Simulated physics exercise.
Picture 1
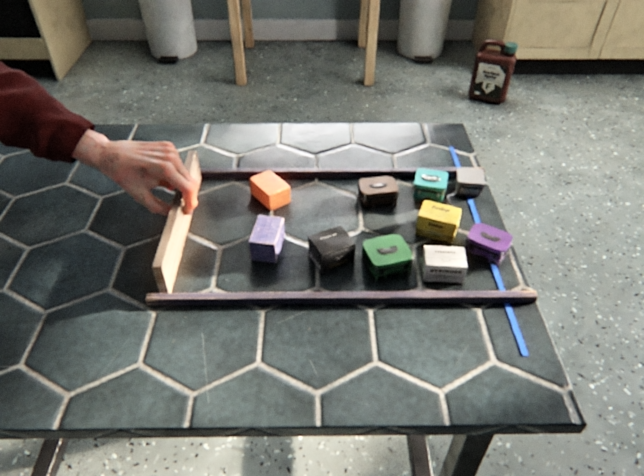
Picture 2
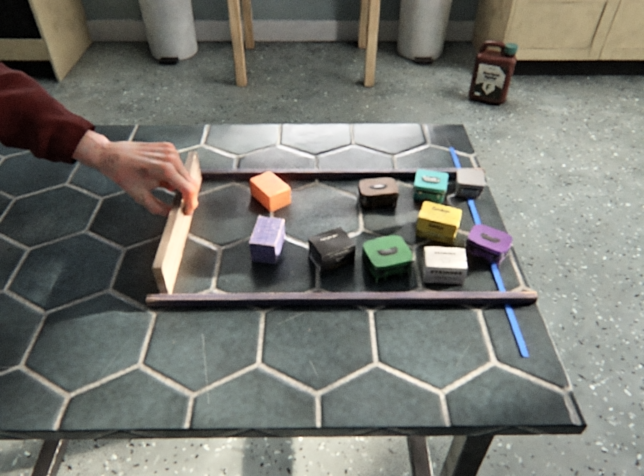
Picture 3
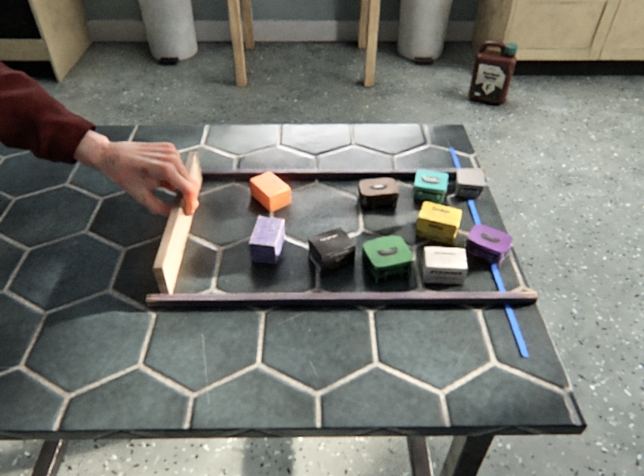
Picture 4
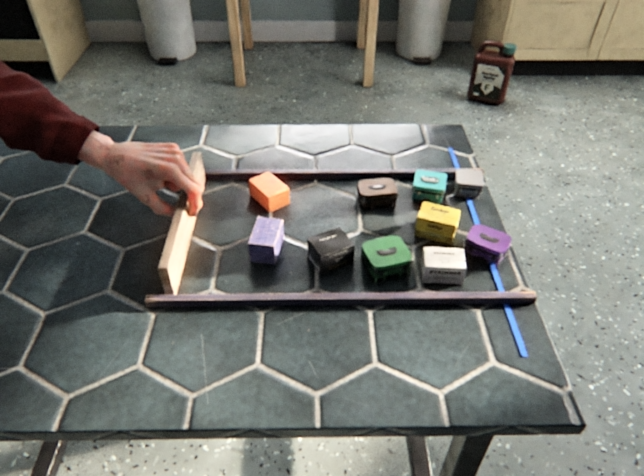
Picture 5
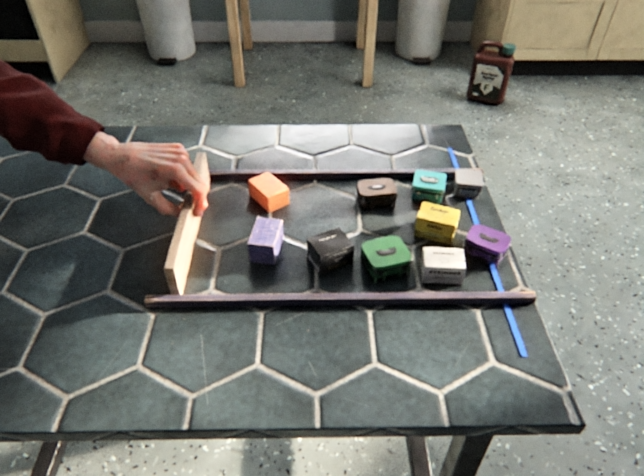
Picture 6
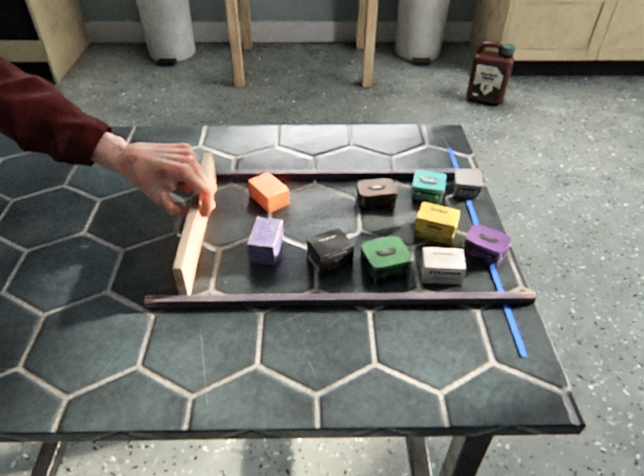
On a dark hexagon-tiled tabletop in a room with a speckled grey floor, seen from above at a steady angle, two thin rails run lengthwise. Between them sit an orange block, a lavender block and black, brown, green, yellow, white, turquoise, grey and purple cases, near blue tape at the right. A red-sleeved hand slides an upright wooden board slightly rightward, while the objects stay practically still.
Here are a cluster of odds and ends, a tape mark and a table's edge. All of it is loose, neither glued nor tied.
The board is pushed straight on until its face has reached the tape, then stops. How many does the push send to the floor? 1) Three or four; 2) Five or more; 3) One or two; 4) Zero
Five or more.
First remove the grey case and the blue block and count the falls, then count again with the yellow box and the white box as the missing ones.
Tally per try: 5 / 5.
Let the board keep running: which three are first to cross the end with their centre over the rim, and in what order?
Order, earliest first: White box, grey case, turquoise case.
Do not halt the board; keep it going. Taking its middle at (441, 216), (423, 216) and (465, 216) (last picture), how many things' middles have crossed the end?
Counts per position: 4 / 2 / 6.
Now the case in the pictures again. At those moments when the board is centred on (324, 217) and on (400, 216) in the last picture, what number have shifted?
Counts: 5, 9.
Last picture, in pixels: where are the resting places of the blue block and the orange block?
In the last picture, roughly (500, 238) and (483, 195).
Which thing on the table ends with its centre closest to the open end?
The one you want is the black box.
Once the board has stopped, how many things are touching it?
Contact count: 2.
A little later, none off yet; grey case at rest near (467, 185); purple case at rest near (486, 246); turquoise case at rest near (428, 188).
Next, none off yet; grey case at rest near (467, 185); purple case at rest near (486, 246); turquoise case moving near (436, 187).
Later still, two off so far; grey case dropping near (471, 374); purple case shifted a little near (507, 243); turquoise case tilted a little near (500, 183).
When it is over, the number that fall off is five or more; down, green case, brown case, white box, yellow box, turquoise case, purple case and grey case.
